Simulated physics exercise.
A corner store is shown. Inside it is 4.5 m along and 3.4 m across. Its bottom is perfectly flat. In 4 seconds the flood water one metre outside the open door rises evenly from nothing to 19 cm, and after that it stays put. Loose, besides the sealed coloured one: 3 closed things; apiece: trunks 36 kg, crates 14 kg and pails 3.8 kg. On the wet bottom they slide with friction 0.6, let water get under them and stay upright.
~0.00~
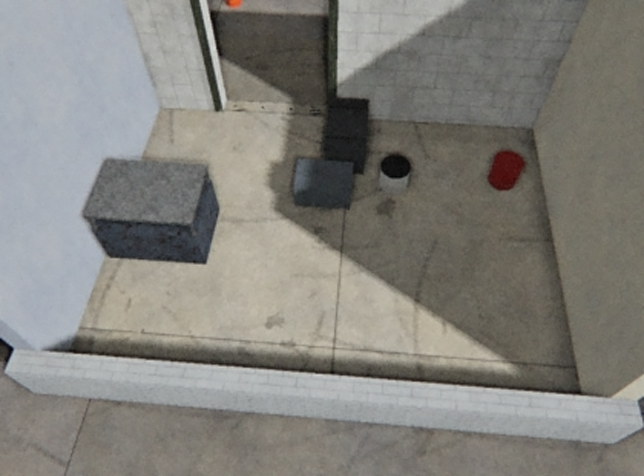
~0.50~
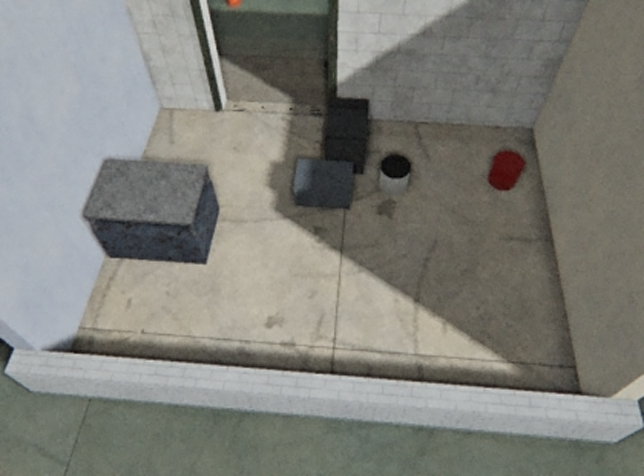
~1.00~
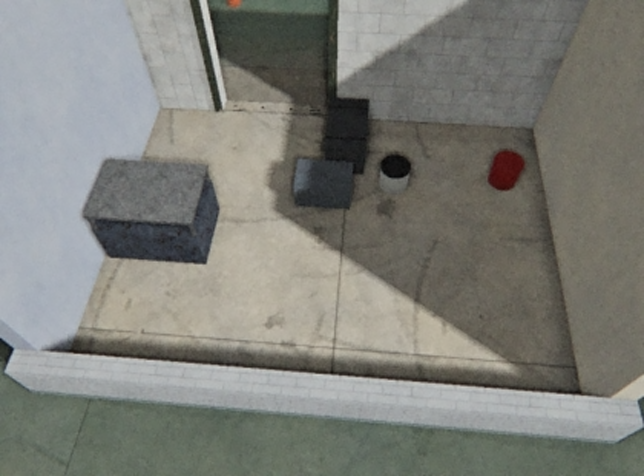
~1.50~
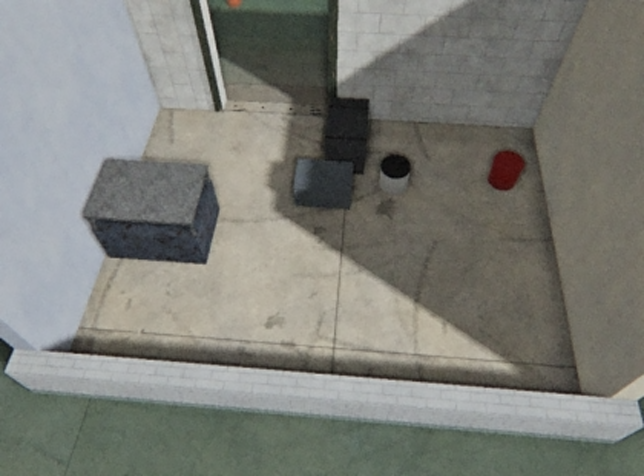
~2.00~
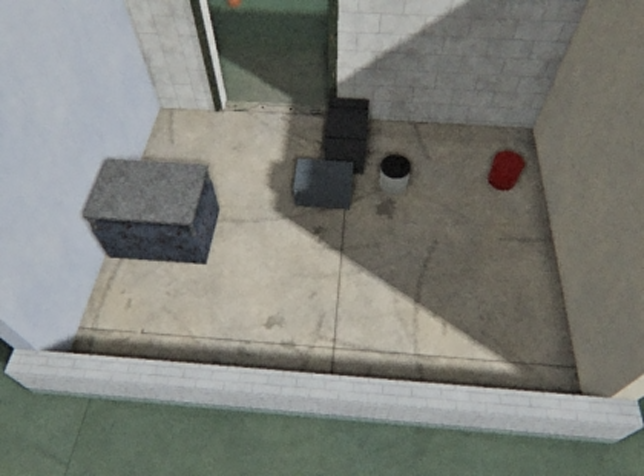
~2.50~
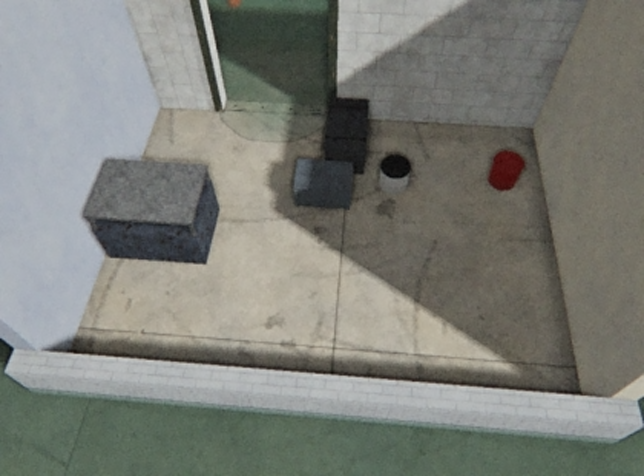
Greenish water spread over the ground outside a walled room, then crept through the doorway and onto the edge of the pale floor, while the red pail, the white pail and the dark boxes stayed still.
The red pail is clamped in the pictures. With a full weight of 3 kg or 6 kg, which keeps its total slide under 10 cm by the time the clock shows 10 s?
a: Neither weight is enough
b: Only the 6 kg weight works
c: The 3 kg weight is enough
(c) The 3 kg weight is enough.
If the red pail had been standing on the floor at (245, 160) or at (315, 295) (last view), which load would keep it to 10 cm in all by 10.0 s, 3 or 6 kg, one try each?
Taking the two spots in turn, neither keeps it, then neither keeps it.
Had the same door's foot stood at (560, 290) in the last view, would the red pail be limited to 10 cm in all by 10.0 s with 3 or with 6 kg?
If so, even the lighter mass works.
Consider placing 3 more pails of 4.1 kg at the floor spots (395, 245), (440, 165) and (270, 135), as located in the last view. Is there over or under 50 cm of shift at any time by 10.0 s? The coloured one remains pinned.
Order as asked: Stays within / stays within / goes beyond.
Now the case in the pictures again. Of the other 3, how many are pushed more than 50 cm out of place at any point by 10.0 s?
The tally stands at 1.
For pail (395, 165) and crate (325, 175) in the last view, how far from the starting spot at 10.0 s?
One is off by 0 cm, the other by 80 cm, in the order asked.
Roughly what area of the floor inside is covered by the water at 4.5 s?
Some 4.5 m2 of it.
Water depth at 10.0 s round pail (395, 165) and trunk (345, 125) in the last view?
About 2 and 5 cm.
After 3.5 s the red pail would be 0 cm from its start with 3 kg and 0 cm from its start with 6 kg; 0 cm of water round it then.
After 4.5 s the red pail would be 0 cm from its start with 3 kg and 0 cm from its start with 6 kg; 0 cm of water round it then.
After 7.0 s the red pail would be 0 cm from its start with 3 kg and 0 cm from its start with 6 kg; 0 cm of water round it then.
After 10.0 s the red pail would be 3 cm from its start with 3 kg and 0 cm from its start with 6 kg; 4 cm of water round it then.
